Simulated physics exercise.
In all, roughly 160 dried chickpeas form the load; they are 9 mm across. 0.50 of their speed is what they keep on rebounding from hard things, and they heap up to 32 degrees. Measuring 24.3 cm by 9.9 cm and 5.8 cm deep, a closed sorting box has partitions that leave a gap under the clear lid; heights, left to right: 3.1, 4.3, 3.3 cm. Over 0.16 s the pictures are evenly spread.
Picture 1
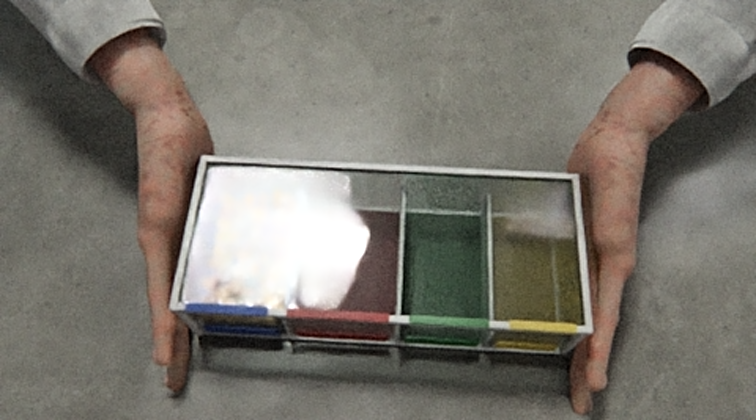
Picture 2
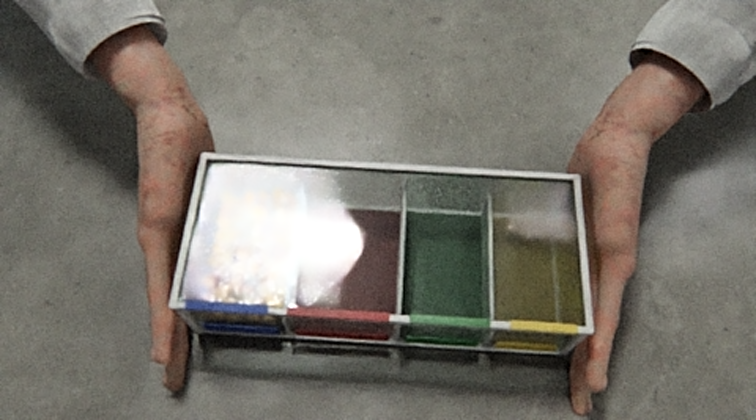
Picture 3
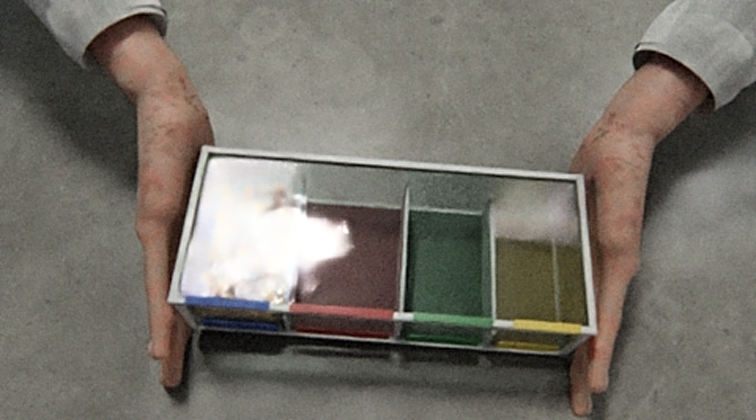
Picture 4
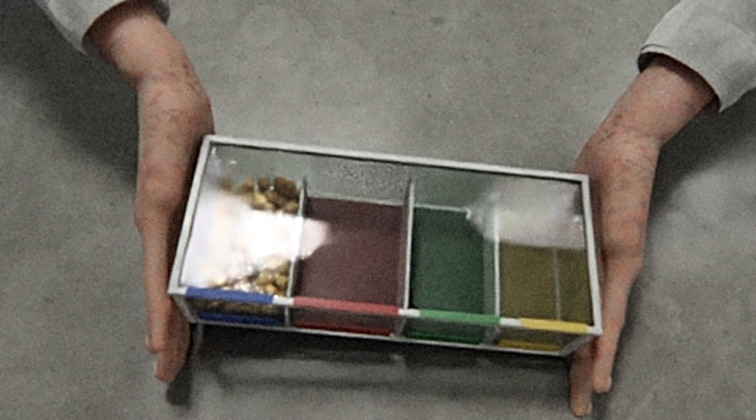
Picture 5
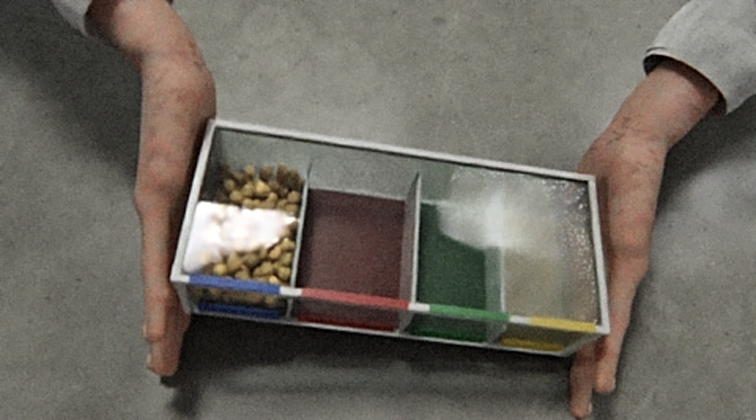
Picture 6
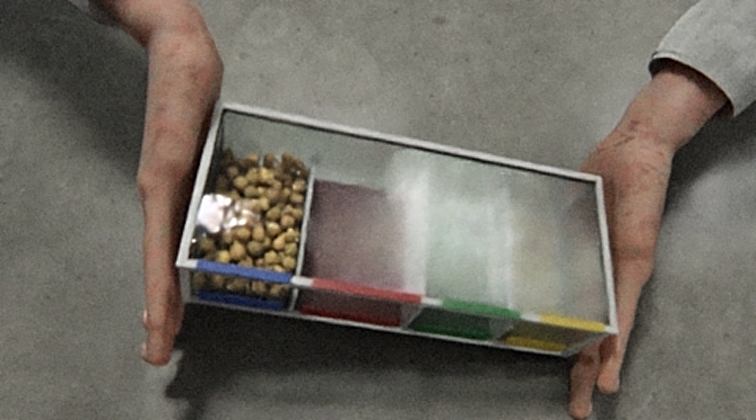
At first, two hands hold a clear-lidded box with blue, red, green and yellow sections nearly level, glare hiding the blue section. The hands then tilt it modestly, the left end rising and the right dipping slightly, while glare shifts rightward and reveals round tan chickpeas still heaped in the blue section.
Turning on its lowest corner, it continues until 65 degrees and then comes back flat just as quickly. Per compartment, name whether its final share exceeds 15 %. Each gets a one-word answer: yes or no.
My answers are red yes, blue yes, green no, yellow no.
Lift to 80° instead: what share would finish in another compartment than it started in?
70 %.
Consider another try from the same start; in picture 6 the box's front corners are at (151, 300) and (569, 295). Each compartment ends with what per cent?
Red 0; blue 100; green 0; yellow 0.
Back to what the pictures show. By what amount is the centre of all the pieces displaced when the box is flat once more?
It shifts by roughly 5.5 cm.
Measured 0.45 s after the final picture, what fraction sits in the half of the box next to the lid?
Estimate: Near 30 per cent.
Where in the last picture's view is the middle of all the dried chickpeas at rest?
About (291, 242).
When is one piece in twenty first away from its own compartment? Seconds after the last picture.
It comes at roughly 0.45 s.
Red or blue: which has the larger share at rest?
Blue.
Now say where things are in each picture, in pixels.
In the first frame, box tilt 0 degrees, front corners at (178, 305) and (585, 327); blue 100 %.
In the second frame, box tilt 1 degrees, front corners at (178, 303) and (586, 328).
In the third frame, box tilt 2 degrees, front corners at (177, 297) and (589, 328).
In the fourth frame, box tilt 5 degrees, front corners at (177, 288) and (594, 328), lowest corner right back.
In the fifth frame, box tilt 9 degrees, front corners at (180, 276) and (601, 328), lowest corner right back.
In the sixth frame, box tilt 14 degrees, front corners at (186, 261) and (609, 328), lowest corner right back; blue 100 %.
Then, 0.45 s after the last picture, tilt 65 degrees; red 10 %, blue 90 %.
Then, 0.76 s after the last picture, tilt 27 degrees; red 30 %, blue 60 %, green 10 %.
Then, 1.16 s after the last picture, tilt 0 degrees; red 30 %, blue 60 %, green 10 %.
In the end, red 30 %, blue 60 %, green 10 %, yellow 0 %.
